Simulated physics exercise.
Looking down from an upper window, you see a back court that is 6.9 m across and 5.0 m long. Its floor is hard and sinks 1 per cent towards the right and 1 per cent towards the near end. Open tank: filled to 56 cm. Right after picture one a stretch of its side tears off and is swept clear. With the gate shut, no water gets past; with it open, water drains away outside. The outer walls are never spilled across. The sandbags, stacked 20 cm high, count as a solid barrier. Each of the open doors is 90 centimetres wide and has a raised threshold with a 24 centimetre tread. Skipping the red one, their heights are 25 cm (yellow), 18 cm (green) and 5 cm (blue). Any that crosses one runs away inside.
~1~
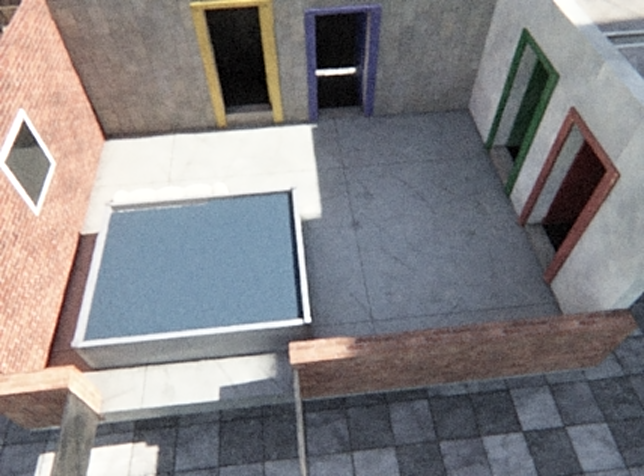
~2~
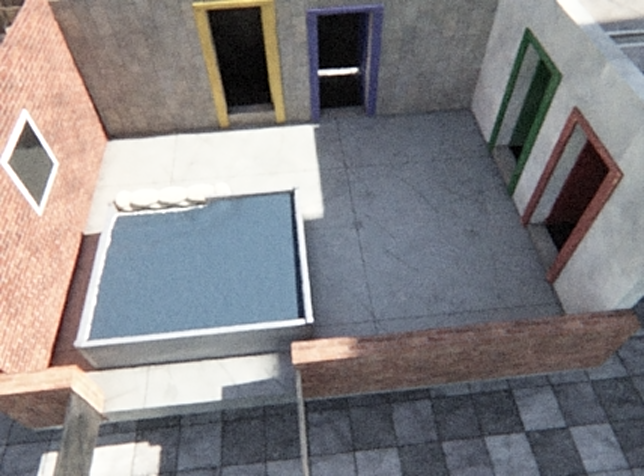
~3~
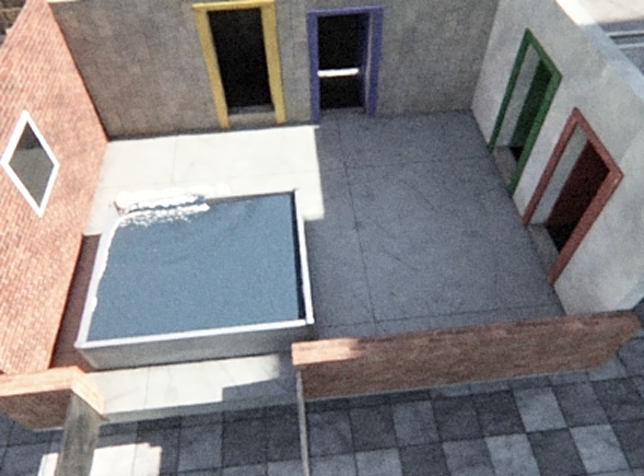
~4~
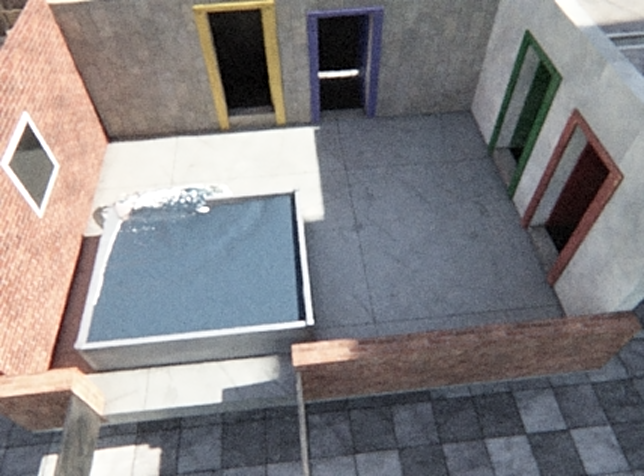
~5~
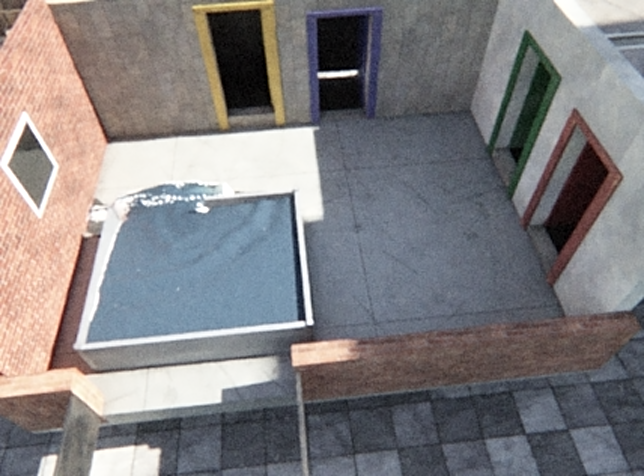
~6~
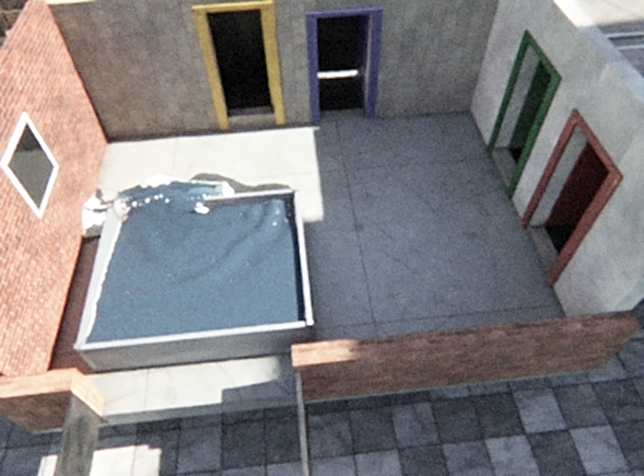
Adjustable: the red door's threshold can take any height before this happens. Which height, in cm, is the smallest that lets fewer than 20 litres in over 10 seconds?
The smallest is roughly 7.5 cm.
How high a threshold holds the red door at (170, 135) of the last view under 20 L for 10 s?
Roughly 16 cm, give or take.
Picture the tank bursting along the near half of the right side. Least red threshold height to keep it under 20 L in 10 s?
In that case you'd want it roughly 25 cm high.
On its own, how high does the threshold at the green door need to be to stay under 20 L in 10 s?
For green, a step near 13.0 cm.
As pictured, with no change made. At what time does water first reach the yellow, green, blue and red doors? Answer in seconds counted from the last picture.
For yellow it's 0.8 s, for green 2.2 s, for blue 1.6 s, and for red 3.2 s.
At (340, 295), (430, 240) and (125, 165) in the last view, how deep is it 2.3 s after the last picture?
In order: Around 0, 1 and 20 cm.
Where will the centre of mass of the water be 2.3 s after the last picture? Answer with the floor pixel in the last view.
The balance point sits at roughly (206, 242).
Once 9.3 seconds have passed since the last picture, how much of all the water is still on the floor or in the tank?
Some 96 %.
Then, 0.7 s after the last picture water covers 30 % of the floor, deepest (44 cm) near (145, 219); it has not reached the red door.
Then, 2.3 s after the last picture water covers 60 % of the floor, deepest (32 cm) near (168, 217); it has not reached the red door.
Then, 9.3 s after the last picture water covers 95 % of the floor, deepest (20 cm) near (167, 225); 12 cm at the red door, 5 litres in over its 10 cm threshold.
At the red door as built, the water peaked near 12 cm, 5.9 s after the last picture.
Run again over the same 10 s with other heights there, 33 litres in over 6 cm, 7 litres over 9.5 cm. The limit of 20 litres is kept from about 7.5 cm up.
